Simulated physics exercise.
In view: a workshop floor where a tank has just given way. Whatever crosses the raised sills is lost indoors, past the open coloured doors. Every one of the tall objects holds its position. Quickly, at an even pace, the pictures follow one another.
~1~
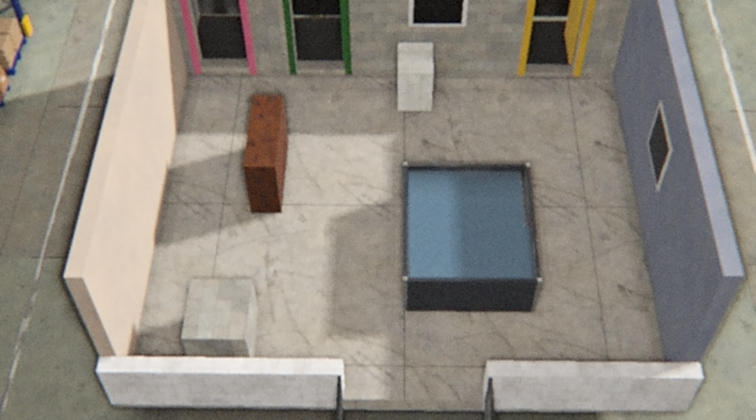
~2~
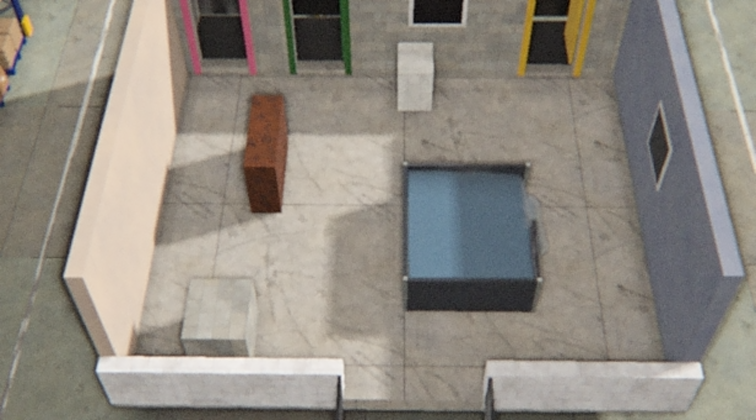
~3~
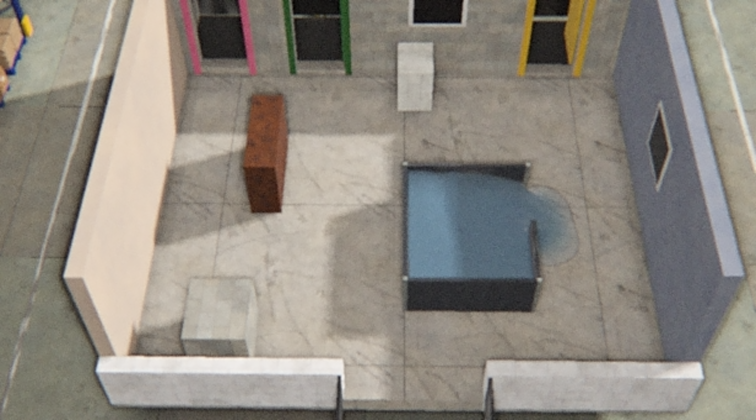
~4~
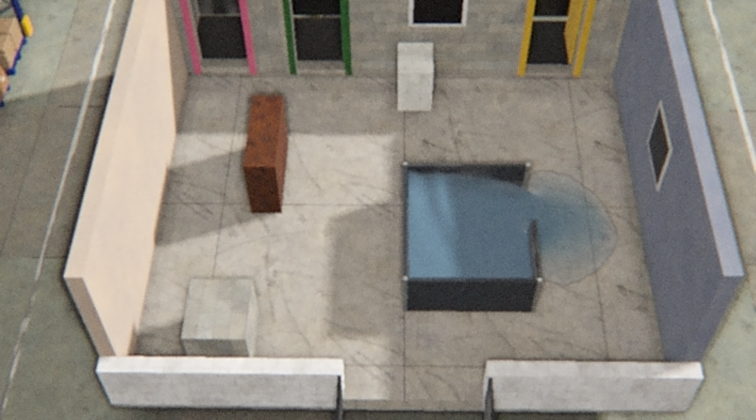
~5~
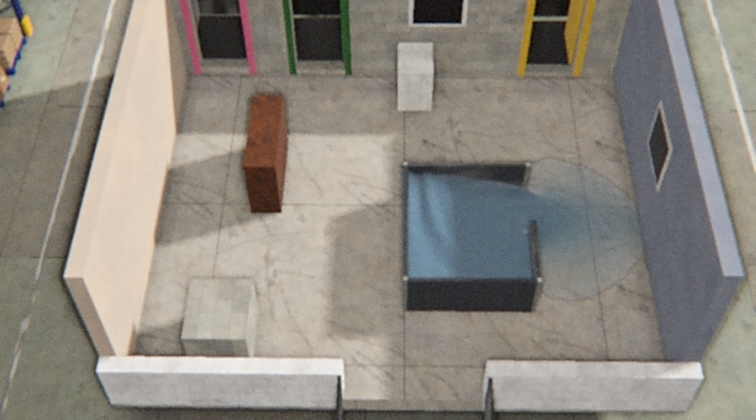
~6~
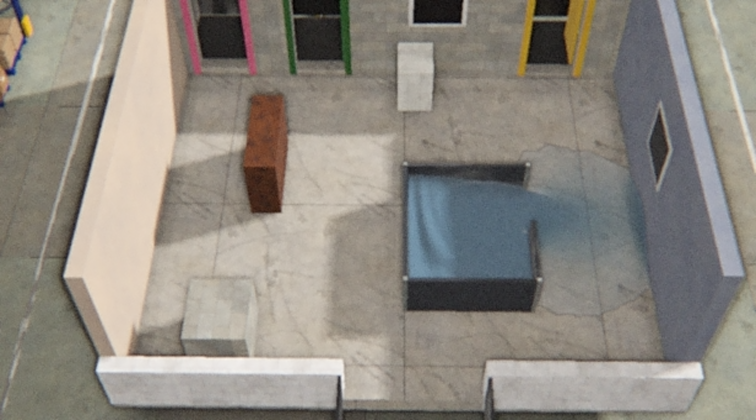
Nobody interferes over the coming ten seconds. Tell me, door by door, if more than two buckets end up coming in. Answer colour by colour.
At the green door, no, two at most. At the yellow door, yes, more than two. At the pink door, no, two at most.
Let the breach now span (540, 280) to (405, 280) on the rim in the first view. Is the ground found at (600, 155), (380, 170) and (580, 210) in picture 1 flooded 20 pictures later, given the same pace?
In the order given: Swamped, untouched and swamped.
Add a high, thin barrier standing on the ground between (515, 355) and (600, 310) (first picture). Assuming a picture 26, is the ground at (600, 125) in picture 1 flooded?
Result: Waterlogged.
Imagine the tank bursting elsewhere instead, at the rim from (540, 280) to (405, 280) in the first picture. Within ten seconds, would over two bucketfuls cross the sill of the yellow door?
Then yellow ends up above.
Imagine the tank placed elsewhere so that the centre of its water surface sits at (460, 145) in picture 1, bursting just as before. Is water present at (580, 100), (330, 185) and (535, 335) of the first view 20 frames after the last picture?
I'd call them watered, still dry and watered, in the order asked.
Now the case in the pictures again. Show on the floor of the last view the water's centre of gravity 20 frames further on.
Around (531, 226).
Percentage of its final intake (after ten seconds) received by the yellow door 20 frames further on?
Approximately 35 per cent.
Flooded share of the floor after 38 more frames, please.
Estimate: Some 70 in a hundred.
A moment on, water covers 15 % of the floor; the green door not reached, the yellow door not reached, the pink door not reached.
Next, water covers 20 % of the floor; the green door not reached, the yellow door under two buckets in, the pink door not reached.
Then, water covers 35 % of the floor; the green door not reached, the yellow door far over two buckets in, the pink door not reached.
Later, water covers 70 % of the floor; the green door wet at the sill, nothing in, the yellow door far over two buckets in, the pink door wet at the sill, nothing in.
In the end, water covers 90 % of the floor; the green door wet at the sill, nothing in, the yellow door far over two buckets in, the pink door wet at the sill, nothing in.
